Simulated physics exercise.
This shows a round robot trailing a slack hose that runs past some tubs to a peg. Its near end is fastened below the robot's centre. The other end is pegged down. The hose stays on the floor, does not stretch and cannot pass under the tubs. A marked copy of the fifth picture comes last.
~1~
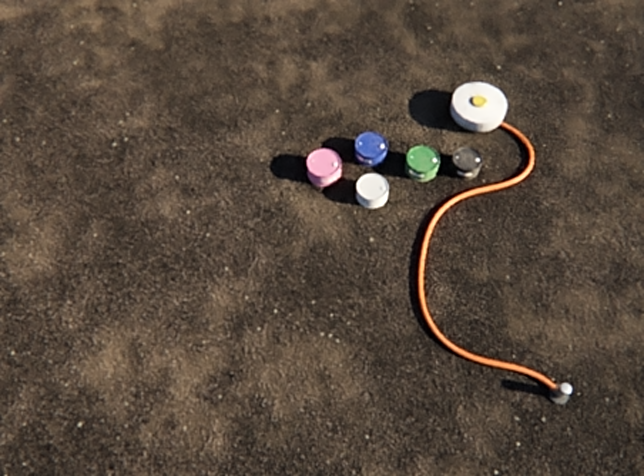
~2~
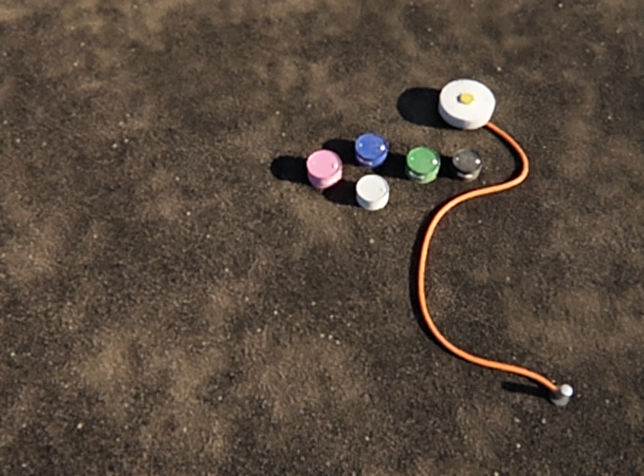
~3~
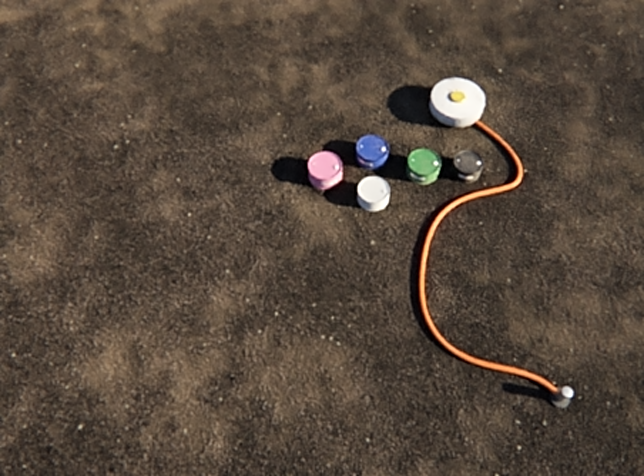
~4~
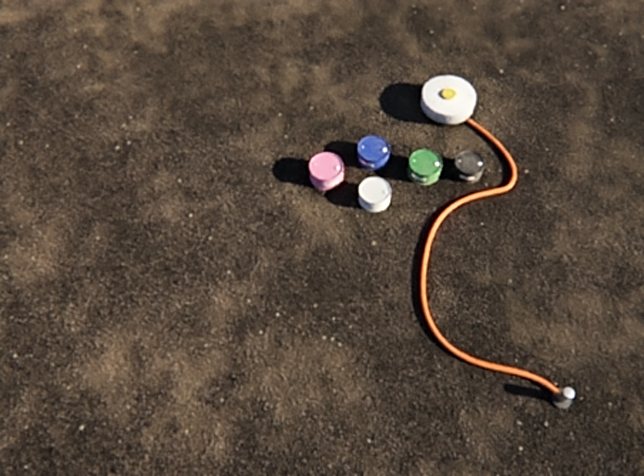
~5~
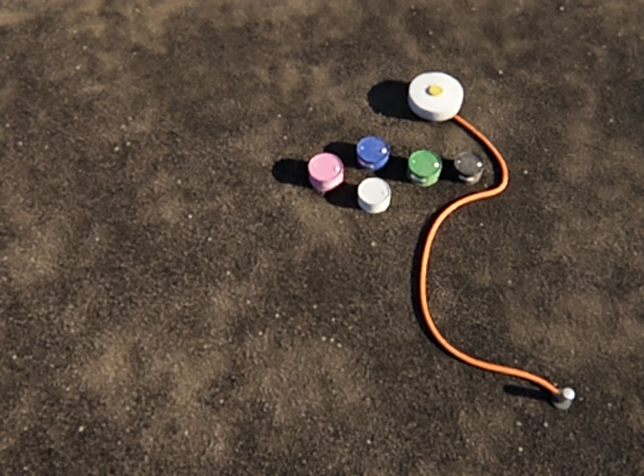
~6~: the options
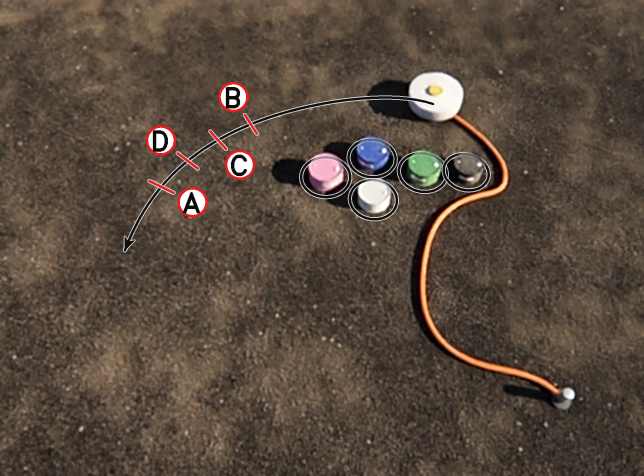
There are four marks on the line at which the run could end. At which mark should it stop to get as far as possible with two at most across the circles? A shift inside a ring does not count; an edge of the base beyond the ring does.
No farther than B.
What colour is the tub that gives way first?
The black tub.
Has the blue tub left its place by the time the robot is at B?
No.
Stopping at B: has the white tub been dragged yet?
No.
On the marked copy, A at (161, 187); B at (251, 124); C at (218, 140); D at (188, 161); the route from (433, 104) via (251, 124) to (125, 251).
Taking B. A third of the way, robot (369, 92).
Two thirds of the way, robot (303, 101).
When it is over, robot (250, 118); green tub (421, 170); black tub (440, 192); one over the rings.
As for the rest, A has five over the rings; C has three over the rings; D has five over the rings.
